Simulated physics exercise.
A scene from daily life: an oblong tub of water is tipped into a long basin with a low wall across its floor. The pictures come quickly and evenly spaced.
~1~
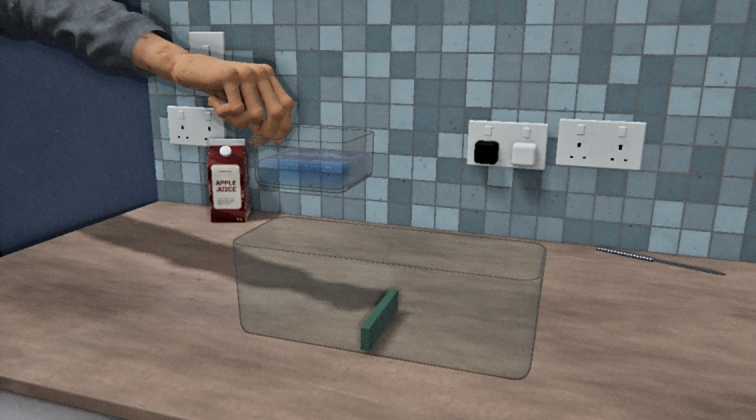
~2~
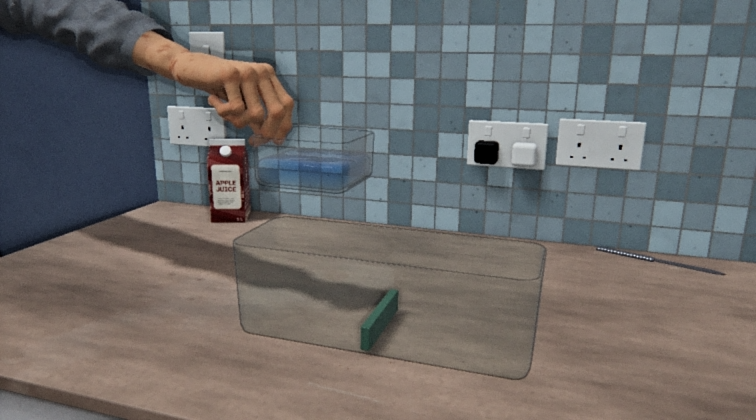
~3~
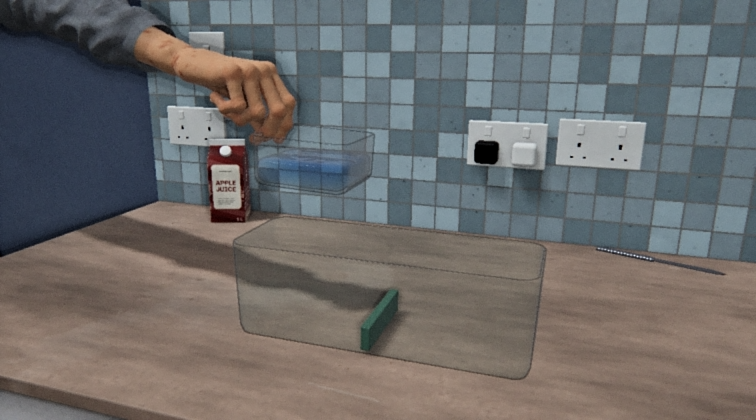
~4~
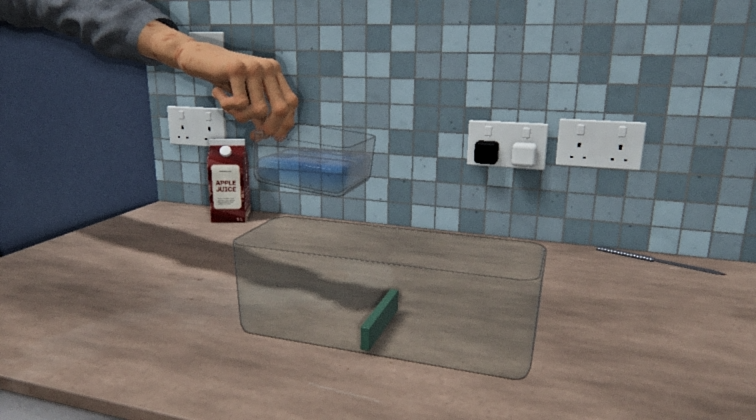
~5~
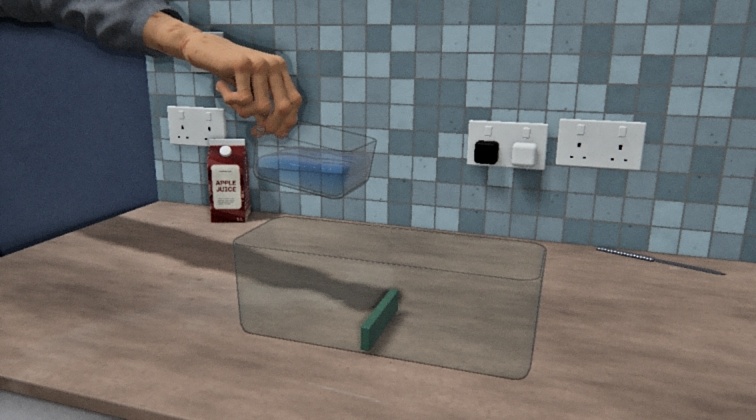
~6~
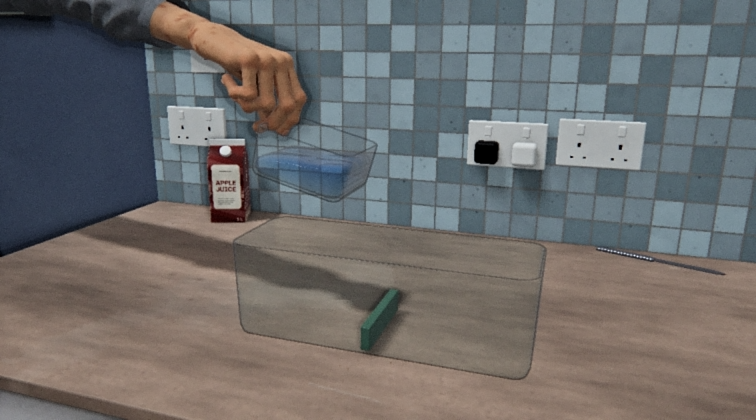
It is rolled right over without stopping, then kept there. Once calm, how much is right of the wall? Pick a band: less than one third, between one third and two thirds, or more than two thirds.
It is between one third and two thirds.
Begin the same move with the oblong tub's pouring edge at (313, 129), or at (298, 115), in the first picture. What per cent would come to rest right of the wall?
The first gives 10 %, the second 10 %.
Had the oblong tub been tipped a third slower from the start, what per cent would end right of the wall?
Close to 65 per cent.
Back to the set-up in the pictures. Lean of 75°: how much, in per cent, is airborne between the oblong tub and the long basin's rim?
Share: Approx. 35 %.
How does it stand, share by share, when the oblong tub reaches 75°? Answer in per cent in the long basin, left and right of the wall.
The left part holds close to 0 per cent, the right part close to 20.
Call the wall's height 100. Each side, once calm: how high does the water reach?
Left side roughly 20, right side roughly 30.
A moment on, the oblong tub is tipped on its side and 45 per cent is still to pour, 2 is left of the wall and 20 right of it.
Next, the oblong tub is tipped right over and 7 per cent is still to pour, 30 is left of the wall and 57 right of it.
Then the oblong tub is tipped right over and 0 per cent is still to pour, 41 is left of the wall and 58 right of it.
Later the oblong tub is tipped right over and 0 per cent is still to pour, 41 is left of the wall and 58 right of it.
Finally, 41 per cent lies left of the wall, 58 right of it and 0 outside.
